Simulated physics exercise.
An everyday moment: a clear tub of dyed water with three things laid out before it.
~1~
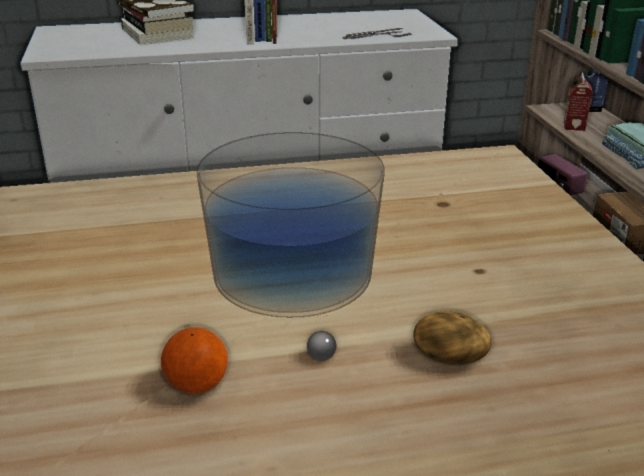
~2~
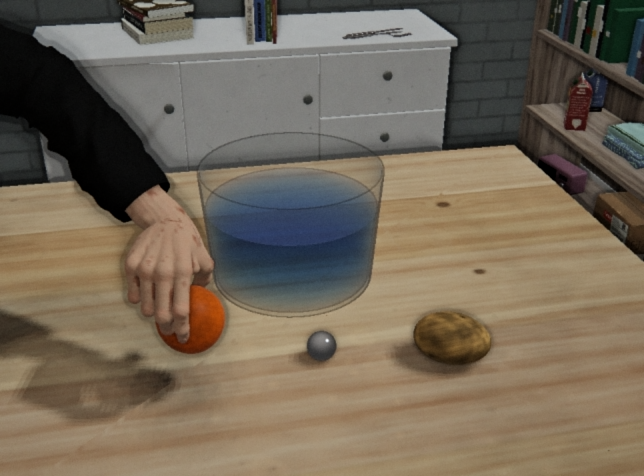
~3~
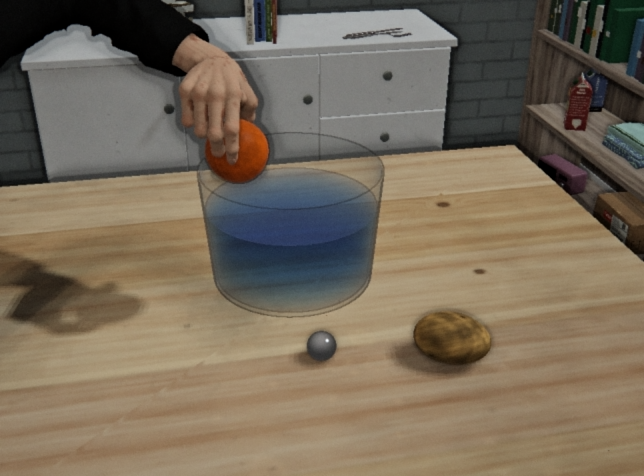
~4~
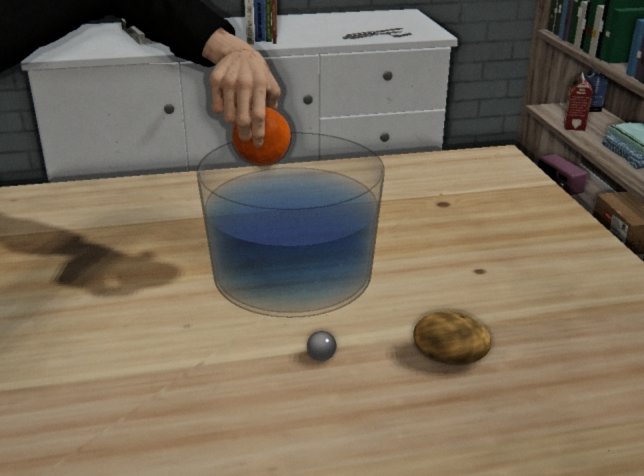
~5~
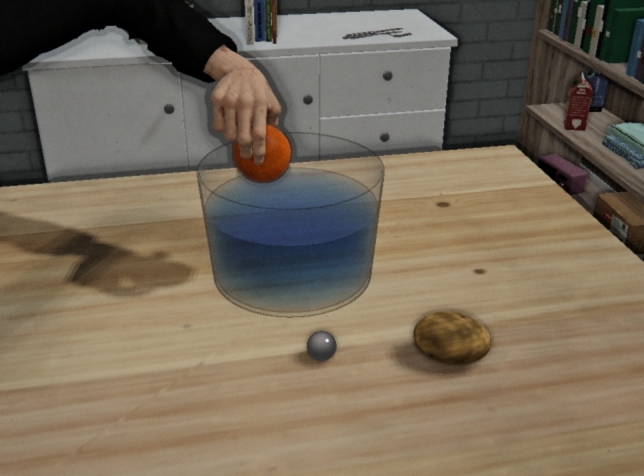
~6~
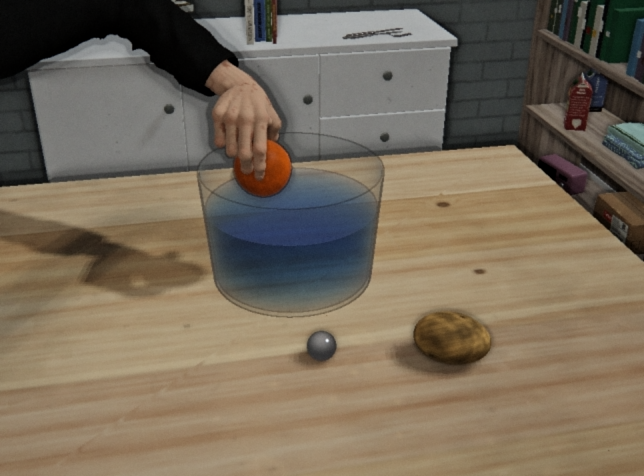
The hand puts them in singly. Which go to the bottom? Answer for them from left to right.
Note: Left one is buoyant, middle one heads down, right one heads down.
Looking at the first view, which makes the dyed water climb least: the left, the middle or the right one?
My answer is the centre piece.
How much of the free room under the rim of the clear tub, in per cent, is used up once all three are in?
18 %.
Soon after, the orange floats.
Later, the steel ball goes to the bottom.
In the end, the potato goes to the bottom; afloat, orange.
